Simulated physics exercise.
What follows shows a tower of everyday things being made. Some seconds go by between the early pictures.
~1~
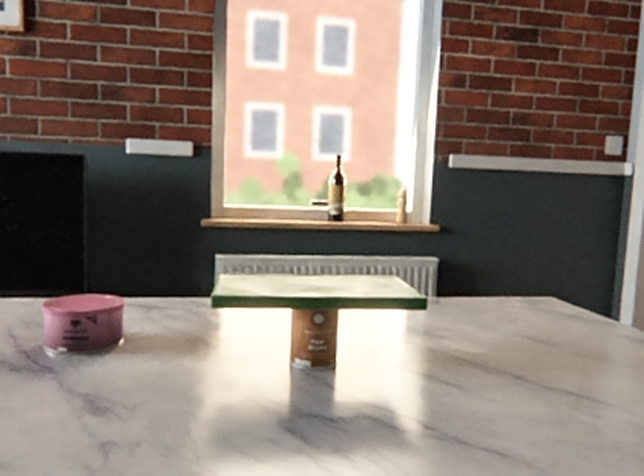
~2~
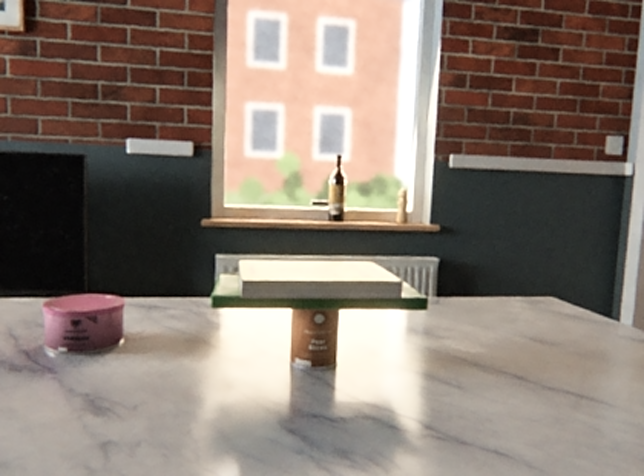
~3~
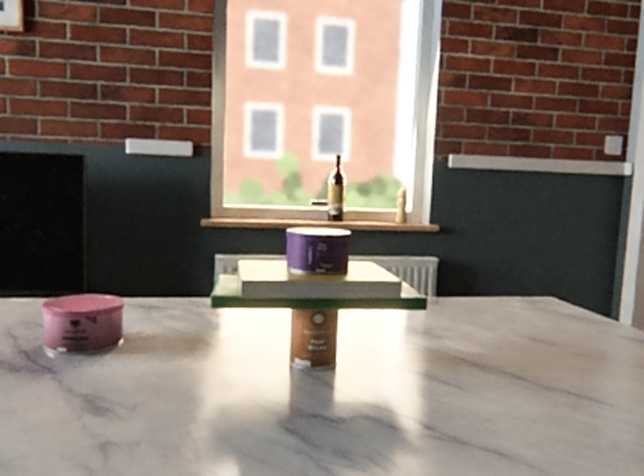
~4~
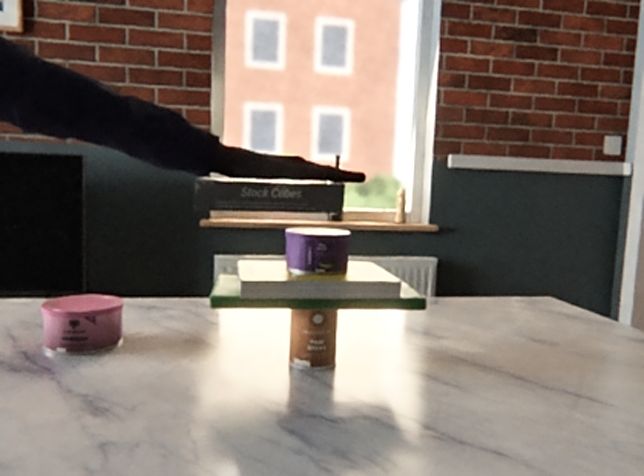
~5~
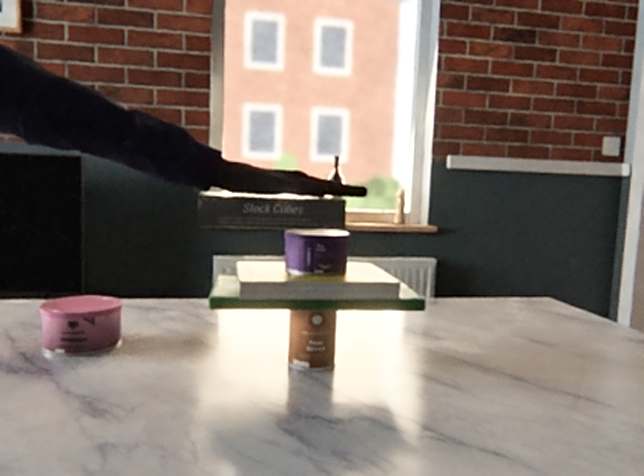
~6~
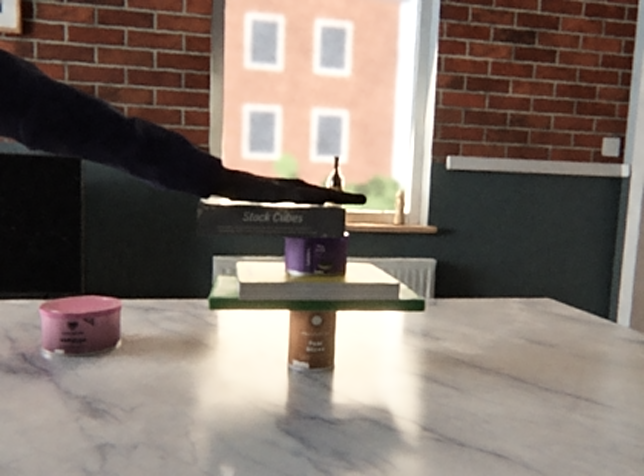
At the start, a green tray rests on an orange pot beside a pink tub on a marble table. A pale yellow book appears on the tray, then a purple tub on top. An arm reaches in from the left, lowers a grey packet onto the purple tub, and keeps holding it.
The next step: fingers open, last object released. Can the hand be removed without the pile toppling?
Honestly, the pile doesn't make it, sadly.
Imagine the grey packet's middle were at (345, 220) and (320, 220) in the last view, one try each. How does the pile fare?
Well, on the first go it stays steady, and on the second it stays steady.
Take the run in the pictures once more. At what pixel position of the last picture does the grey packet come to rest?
It ends near (91, 376).
Then, 0.40 s later than the last frame, grey packet now fallen.
Then, 0.60 s later than the last frame, things are still on the move.
Then, 0.80 s later than the last frame, pink tub moved a little.
Then, 1.40 s later than the last frame, grey packet resting near (91, 376).
When it is over, fallen, grey packet; the other 5 as before. End places, in pixels of the last picture, grey packet near (91, 376). The pile loses its balance.
